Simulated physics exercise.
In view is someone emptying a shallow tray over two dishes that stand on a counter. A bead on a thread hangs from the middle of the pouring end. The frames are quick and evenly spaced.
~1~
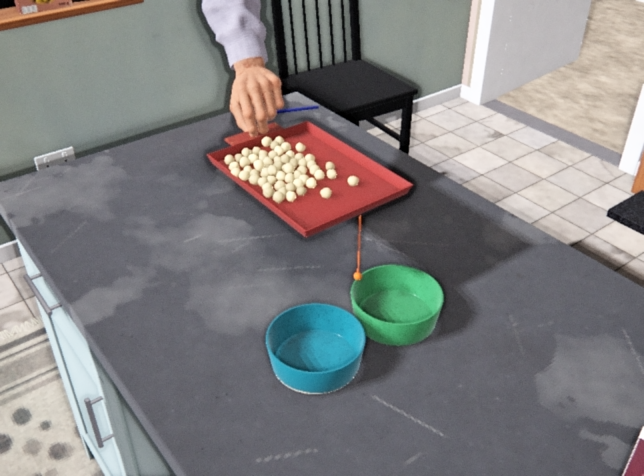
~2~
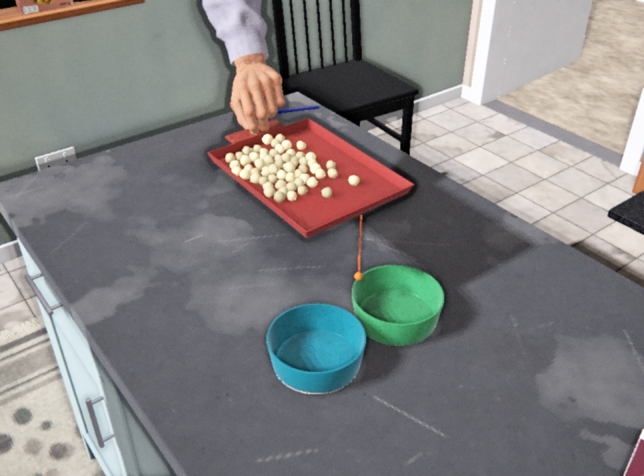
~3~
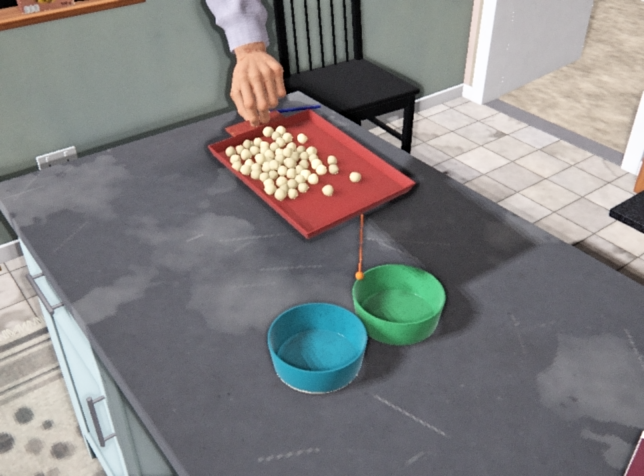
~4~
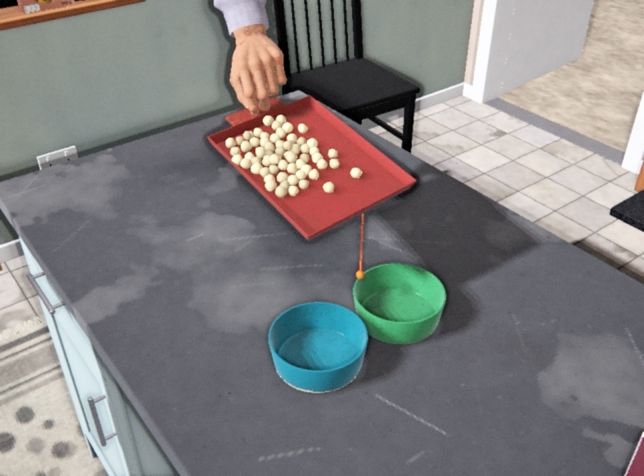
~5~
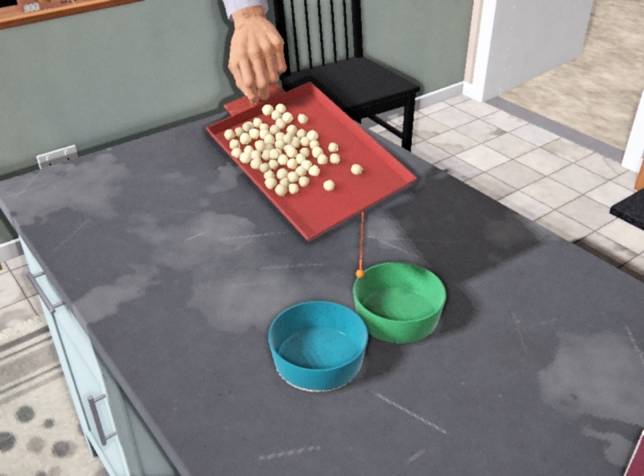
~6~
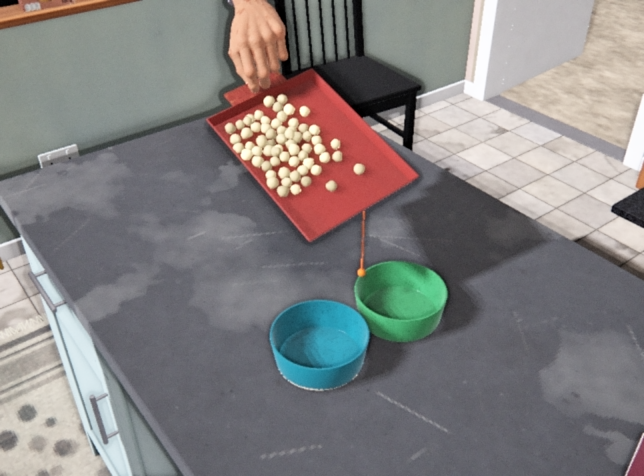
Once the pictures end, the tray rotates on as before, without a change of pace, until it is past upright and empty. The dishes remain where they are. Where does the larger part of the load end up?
The larger part ends up in the left dish.
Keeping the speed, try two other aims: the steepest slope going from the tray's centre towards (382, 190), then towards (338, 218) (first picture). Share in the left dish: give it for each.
The first gives 0 %, the second 60 %.
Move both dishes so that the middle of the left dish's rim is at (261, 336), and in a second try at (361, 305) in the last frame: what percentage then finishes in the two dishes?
First case: Some 70 %; second case: Some 60 %.
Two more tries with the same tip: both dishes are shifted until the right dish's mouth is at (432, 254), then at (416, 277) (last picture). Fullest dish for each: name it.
First try: The leftmost dish. Second try: The leftmost dish.
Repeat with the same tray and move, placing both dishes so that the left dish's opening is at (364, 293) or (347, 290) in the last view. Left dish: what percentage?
I'd expect some 40 percent, and then some 50 percent.
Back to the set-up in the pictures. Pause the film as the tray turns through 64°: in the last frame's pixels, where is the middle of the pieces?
In the last view, the load is centred close to (321, 225).
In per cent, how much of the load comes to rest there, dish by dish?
Per cent held at the end: Left dish 80, right dish 10.
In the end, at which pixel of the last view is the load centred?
Last view, centre at rest - approx. (326, 351).
Just after the last frame, tray tipped steeply; the larger part on the tray; about a tenth in the left dish; just a few in the right dish; about a tenth in the air.
A moment on, tray tipped past a quarter turn; the larger part in the left dish; about a tenth in the right dish; about a tenth outside both; about a tenth in the air.
Further on, tray tipped past a quarter turn; the larger part in the left dish; about a tenth in the right dish; about a tenth outside both.
When it is over, tray tipped past a quarter turn; the larger part in the left dish; about a tenth in the right dish; about a tenth outside both.
